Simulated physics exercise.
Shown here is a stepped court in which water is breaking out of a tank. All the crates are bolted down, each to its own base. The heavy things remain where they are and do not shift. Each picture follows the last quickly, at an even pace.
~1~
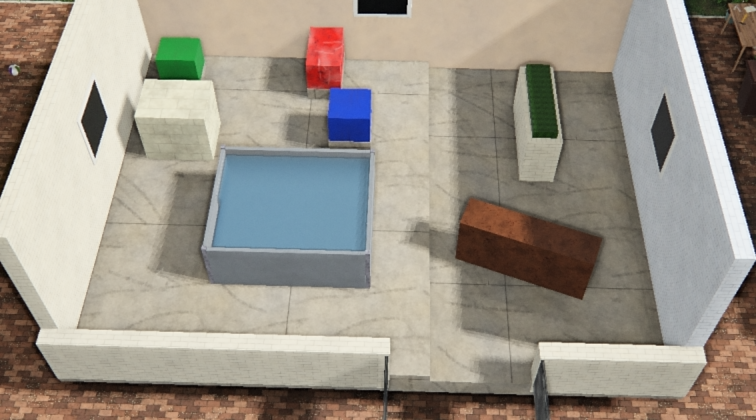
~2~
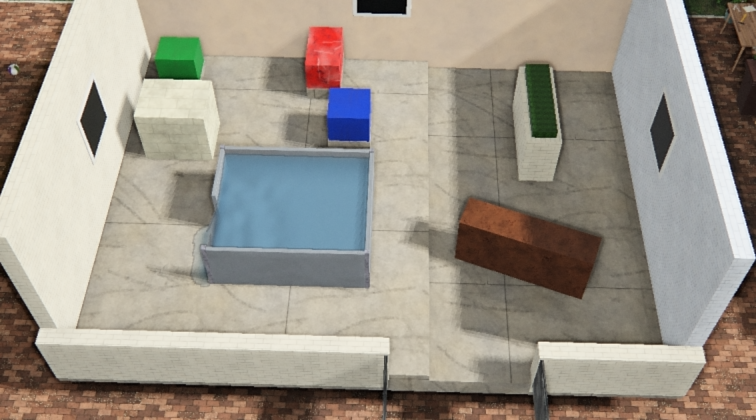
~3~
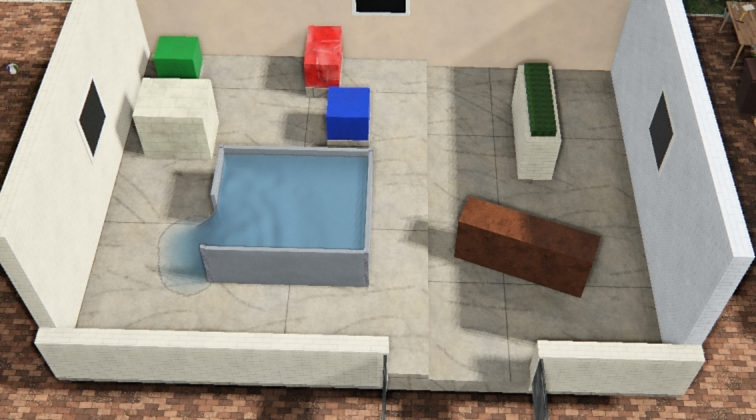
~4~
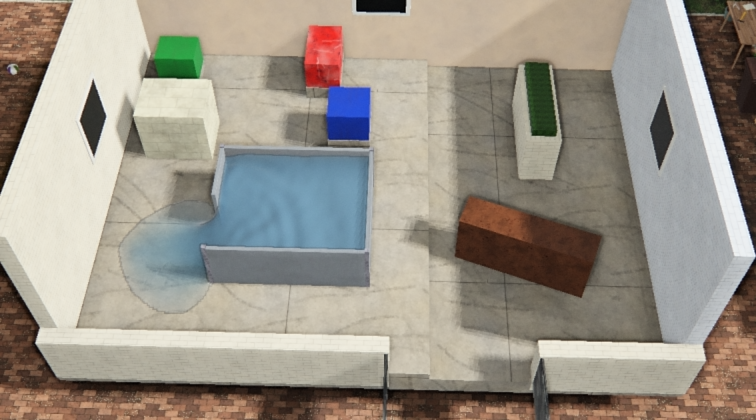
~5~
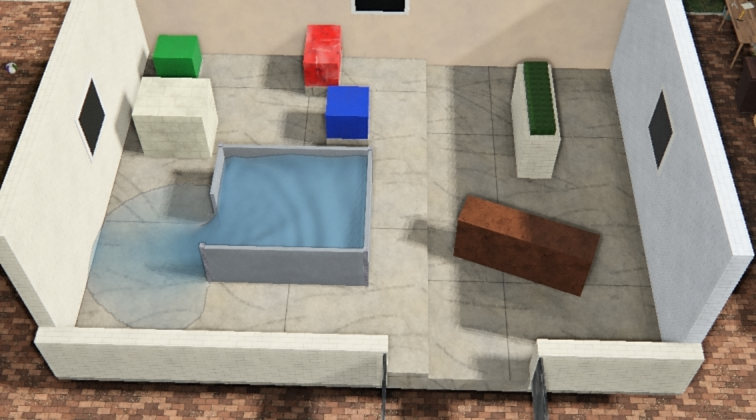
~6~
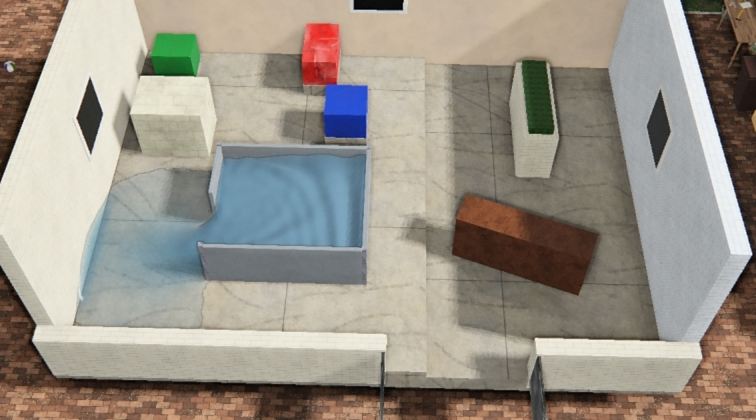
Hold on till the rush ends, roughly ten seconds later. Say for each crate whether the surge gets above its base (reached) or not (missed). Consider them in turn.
In order: The red crate will not even get damp; the blue crate will not even get damp; the green crate will be wet.
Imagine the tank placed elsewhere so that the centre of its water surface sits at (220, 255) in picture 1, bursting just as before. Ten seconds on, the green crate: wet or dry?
Result - green crate gets flooded.
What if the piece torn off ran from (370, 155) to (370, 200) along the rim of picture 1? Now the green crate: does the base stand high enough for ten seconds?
Taking them one by one, the green crate stays clear.
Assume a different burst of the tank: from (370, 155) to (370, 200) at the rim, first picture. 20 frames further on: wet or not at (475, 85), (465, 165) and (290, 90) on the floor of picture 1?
Okay, the first is waterlogged, the next is waterlogged, and the last is left untouched.
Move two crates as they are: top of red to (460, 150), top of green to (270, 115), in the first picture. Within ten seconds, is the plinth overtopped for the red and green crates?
Looks like the red crate never gets reached and the green crate never gets reached.
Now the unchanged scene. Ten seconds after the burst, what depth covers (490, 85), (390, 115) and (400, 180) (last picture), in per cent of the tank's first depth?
First 6, next 2, last 4 in a hundred.
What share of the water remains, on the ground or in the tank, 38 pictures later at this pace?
I'd put it at about 98 per cent.
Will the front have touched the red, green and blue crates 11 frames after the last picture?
Red: Dry, green: Wet, blue: Dry.
A moment on, water covers 15 % of the floor; the red crate not reached, the blue crate not reached, the green crate not reached.
Next, water covers 20 % of the floor; the red crate not reached, the blue crate not reached, the green crate water round its plinth.
Then, water covers 45 % of the floor; the red crate water round its plinth, the blue crate water round its plinth, the green crate water round its plinth.
Later, water covers 70 % of the floor; the red crate water round its plinth, the blue crate water round its plinth, the green crate water round its plinth.
In the end, water covers 95 % of the floor; the red crate stayed above the water, the blue crate stayed above the water, the green crate was topped.
